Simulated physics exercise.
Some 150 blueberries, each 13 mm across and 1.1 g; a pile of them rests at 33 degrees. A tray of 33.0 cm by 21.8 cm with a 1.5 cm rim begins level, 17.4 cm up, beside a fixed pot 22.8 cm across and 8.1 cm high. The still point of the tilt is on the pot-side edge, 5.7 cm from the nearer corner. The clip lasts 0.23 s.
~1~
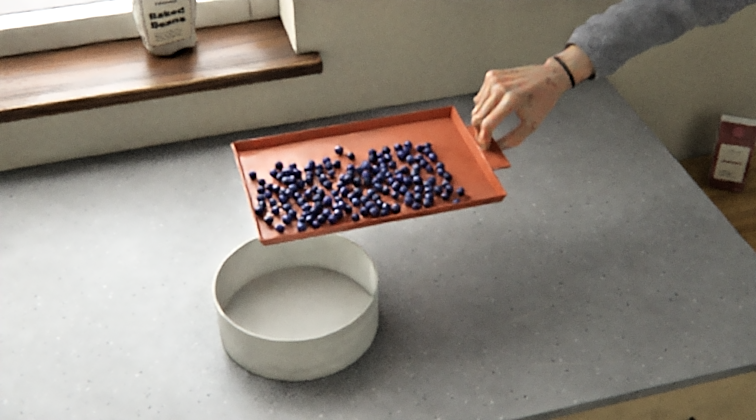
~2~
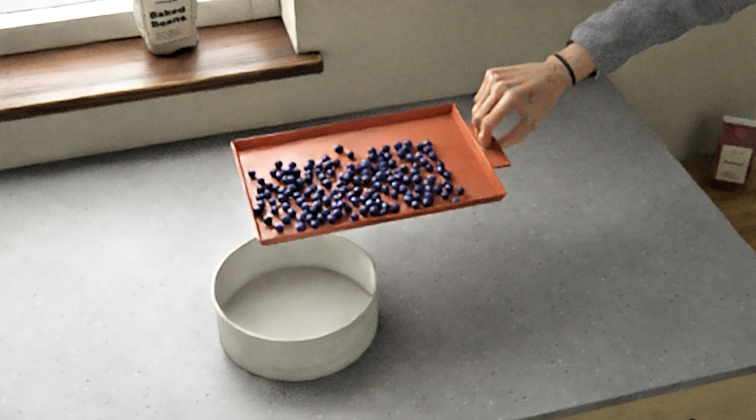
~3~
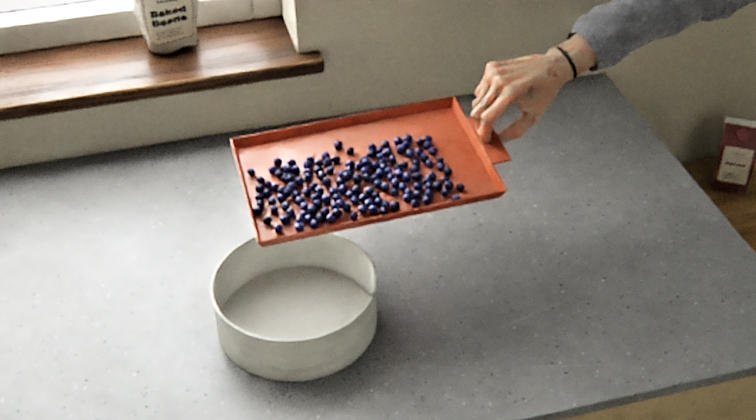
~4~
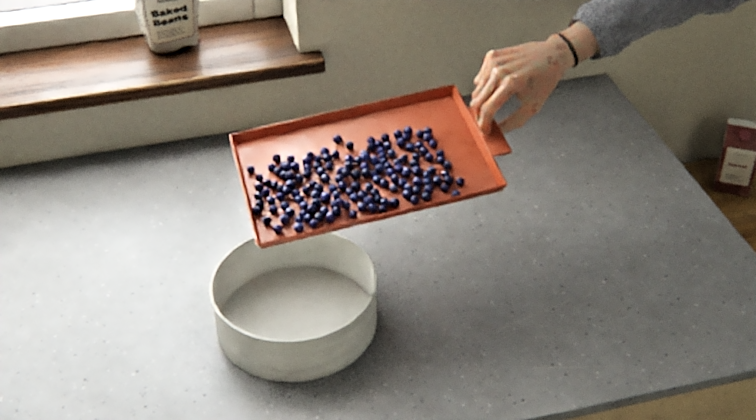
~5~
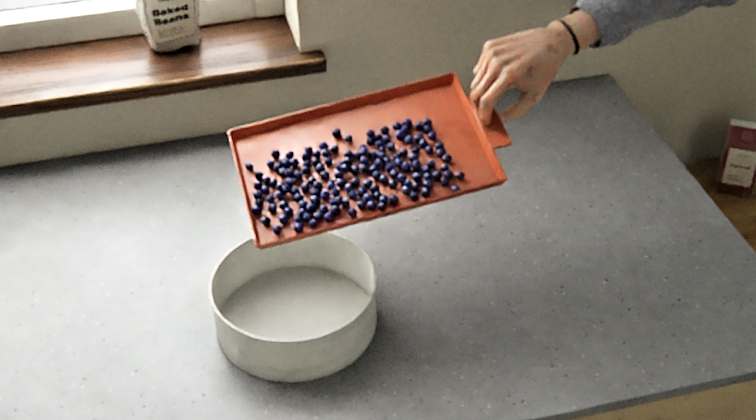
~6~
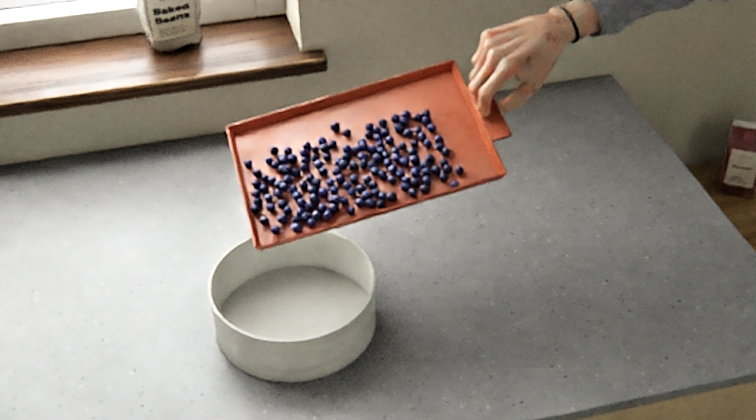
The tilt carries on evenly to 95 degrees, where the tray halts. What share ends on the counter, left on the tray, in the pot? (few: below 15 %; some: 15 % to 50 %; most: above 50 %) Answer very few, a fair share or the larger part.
On the counter: Very few; left on the tray: Very few; in the pot: The larger part.
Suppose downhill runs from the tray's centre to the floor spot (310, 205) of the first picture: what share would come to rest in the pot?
Some 80 per cent.
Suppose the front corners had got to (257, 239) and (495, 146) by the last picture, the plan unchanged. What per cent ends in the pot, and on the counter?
Pot 60, counter 40.
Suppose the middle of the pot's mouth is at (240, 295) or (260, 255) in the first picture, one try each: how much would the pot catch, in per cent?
Some 85 and 50 per cent.
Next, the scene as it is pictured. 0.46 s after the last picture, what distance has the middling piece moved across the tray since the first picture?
Roughly 4 cm.
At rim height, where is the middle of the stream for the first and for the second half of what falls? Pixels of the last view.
At about (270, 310), then at (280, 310).
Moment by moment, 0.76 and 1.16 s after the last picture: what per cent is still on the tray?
In turn: 95, 0.
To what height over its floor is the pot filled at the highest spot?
Roughly 3.5 cm.
Then, 0.46 s after the last picture, tilt 53 degrees; the tray holds 100 %, the pot 0 %.
Then, 0.76 s after the last picture, tilt 79 degrees; the tray holds 95 %, the pot 5 %.
Then, 1.16 s after the last picture, tilt 95 degrees; the tray holds 0 %, the pot 90 %.
In the end, counter 10 %, tray 0 %, pot 90 %.
